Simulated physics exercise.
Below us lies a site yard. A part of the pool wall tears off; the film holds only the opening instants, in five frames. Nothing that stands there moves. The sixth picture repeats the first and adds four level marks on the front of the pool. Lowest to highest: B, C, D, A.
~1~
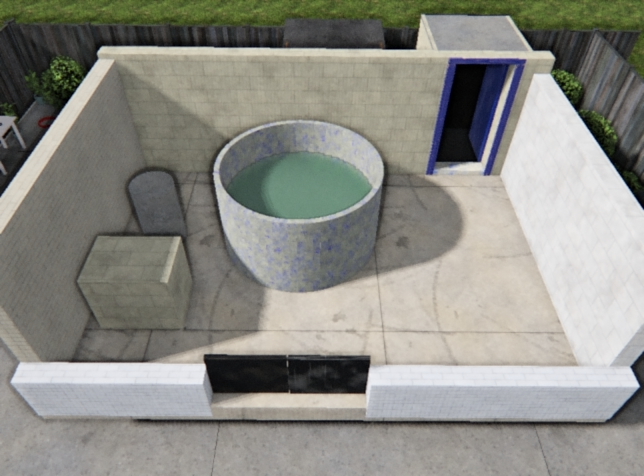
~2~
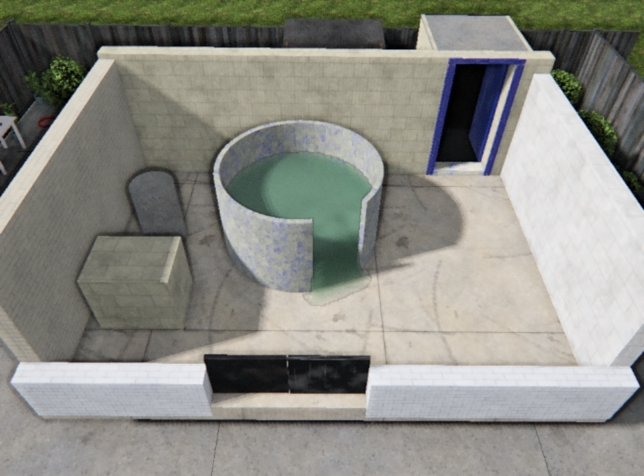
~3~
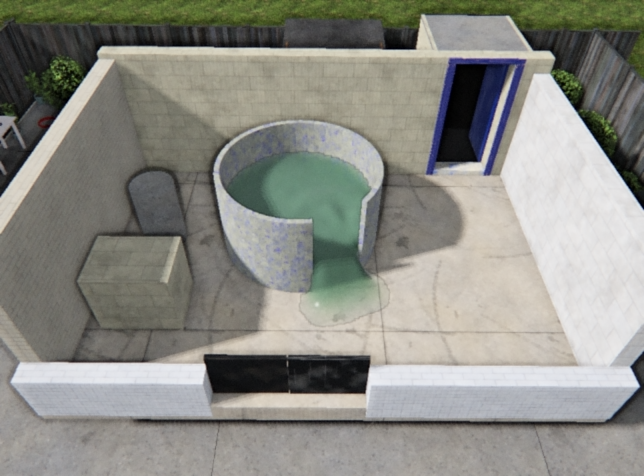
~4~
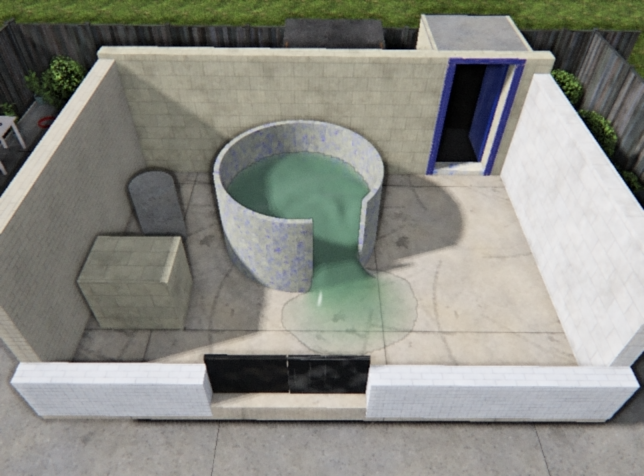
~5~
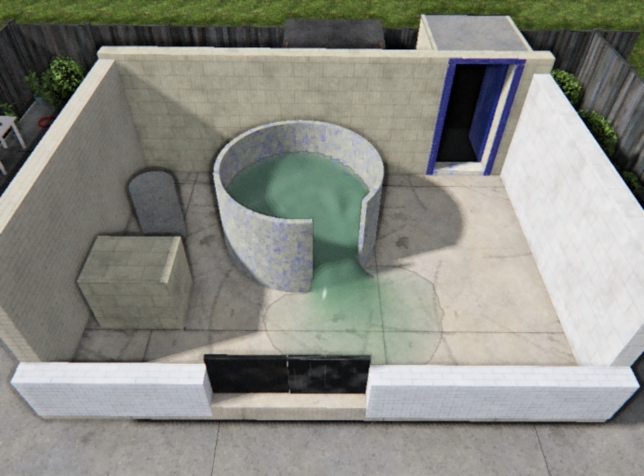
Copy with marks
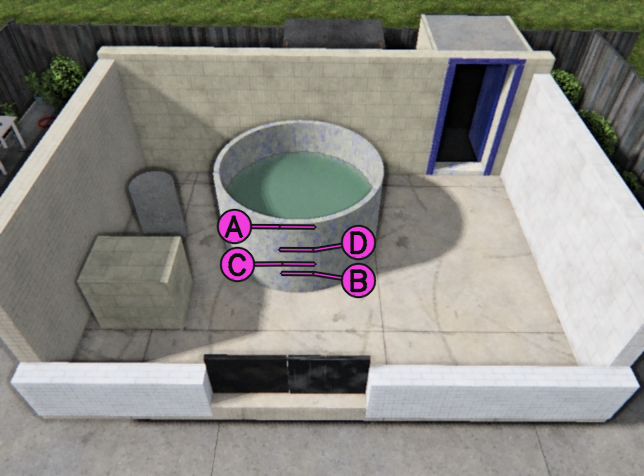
The clip opens on a walled yard seen from above, with still green water in a round stone pool, a blue-framed doorway at the back right and a dark gate in front. A gap appears in the pool's front wall, and water pours through it, spreading across the paving in a widening, thinning puddle.
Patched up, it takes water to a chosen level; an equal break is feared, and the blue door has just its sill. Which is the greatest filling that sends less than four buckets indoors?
Take B.
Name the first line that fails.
The answer is C.
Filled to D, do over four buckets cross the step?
Yes.
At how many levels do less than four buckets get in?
One of them.
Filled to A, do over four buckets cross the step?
Yes, it does.
On the marked copy, A at (296, 226); B at (298, 273); C at (297, 264); D at (297, 249); from the bottom up B, C, D, A.
With A, dozens of bucketfuls pour in.
With B, a splash gets over, under a bucket.
With C, about 11 bucketfuls get in.
With D, dozens of bucketfuls pour in.
